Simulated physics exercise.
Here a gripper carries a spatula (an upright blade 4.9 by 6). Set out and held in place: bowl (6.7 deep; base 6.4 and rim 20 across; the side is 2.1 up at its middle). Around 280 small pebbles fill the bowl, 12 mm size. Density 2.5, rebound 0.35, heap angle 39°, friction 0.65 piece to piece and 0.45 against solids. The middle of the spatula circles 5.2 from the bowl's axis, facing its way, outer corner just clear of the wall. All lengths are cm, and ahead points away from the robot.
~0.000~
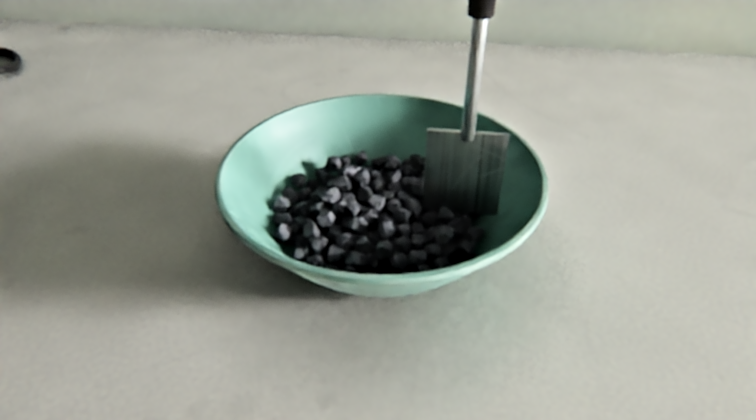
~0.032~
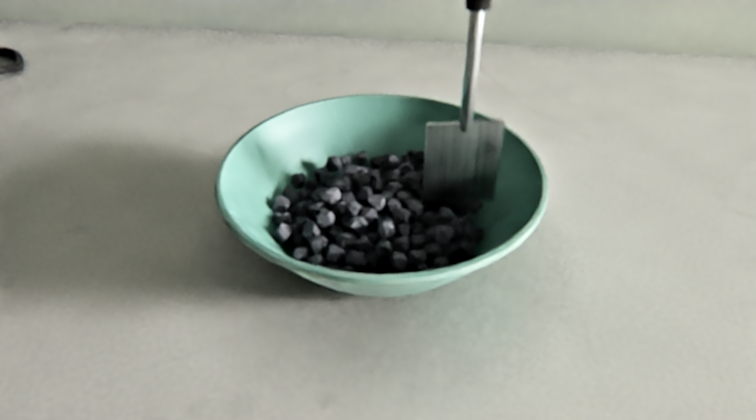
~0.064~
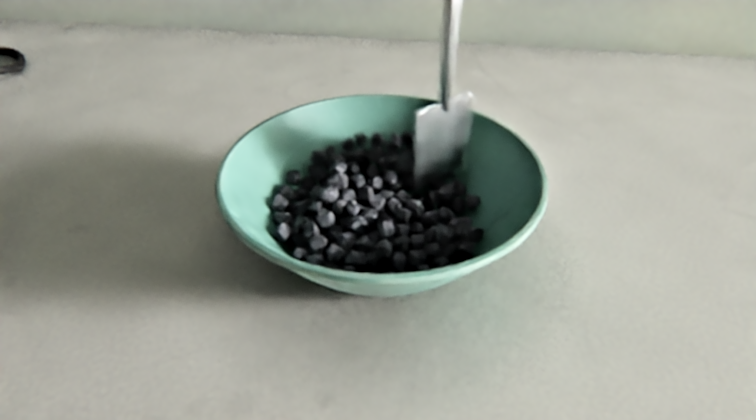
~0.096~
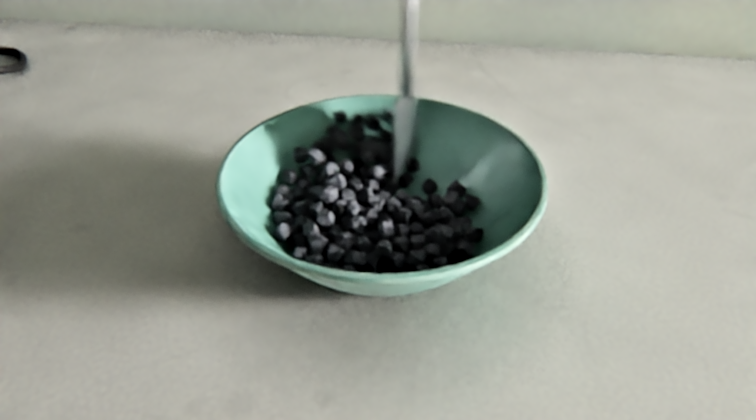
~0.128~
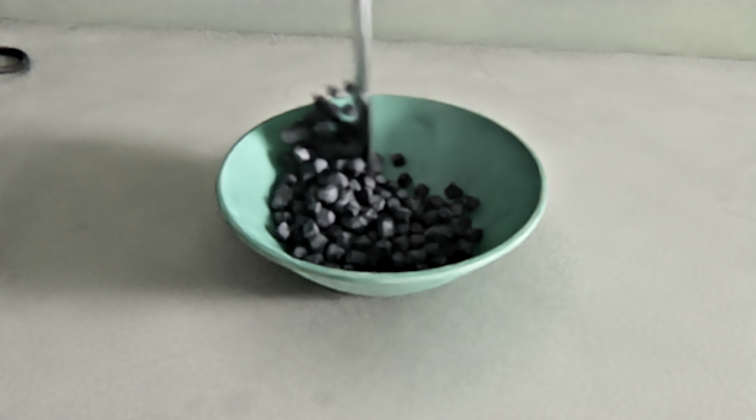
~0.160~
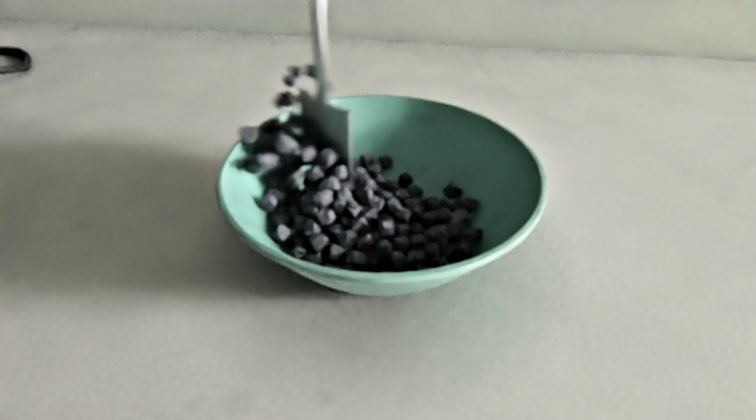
In a green bowl, a spatula sweeps from right to left, pushing dark pebbles up the side.
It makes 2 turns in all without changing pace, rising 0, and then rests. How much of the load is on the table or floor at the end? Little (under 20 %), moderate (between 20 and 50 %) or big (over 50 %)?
Answer: Moderate; between 20 and 50 % of the small pebbles finish on the table or floor.
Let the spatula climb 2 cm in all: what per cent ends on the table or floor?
Some 15 per cent.
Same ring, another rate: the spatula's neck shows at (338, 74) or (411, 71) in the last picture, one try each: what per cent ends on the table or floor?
Some 30 and 15 per cent.
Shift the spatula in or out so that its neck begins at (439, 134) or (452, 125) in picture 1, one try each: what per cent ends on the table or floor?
About 40 and 45 per cent.
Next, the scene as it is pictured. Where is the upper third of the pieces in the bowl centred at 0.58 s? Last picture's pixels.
At about (350, 204).
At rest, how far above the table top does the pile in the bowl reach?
About 5.5 cm.
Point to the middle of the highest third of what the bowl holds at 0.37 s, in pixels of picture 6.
Near (457, 189).
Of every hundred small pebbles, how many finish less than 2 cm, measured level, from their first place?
Some 40 per cent.
By 0.37 s, 7° round, highest piece 10 above the table; 229 in the bowl, 22 on the table or floor, 25 in flight or on the tool.
By 0.58 s, 228° round, highest piece 9 above the table; 206 in the bowl, 60 on the table or floor, 10 in flight or on the tool.
By 0.89 s, 0° round, highest piece 6 above the table; 197 in the bowl, 79 on the table or floor.
By 1.59 s, 0° round, highest piece 6 above the table; 197 in the bowl, 79 on the table or floor.
Final count, 197 in the bowl, 79 on the table or floor. That is 29 % on the table or floor.
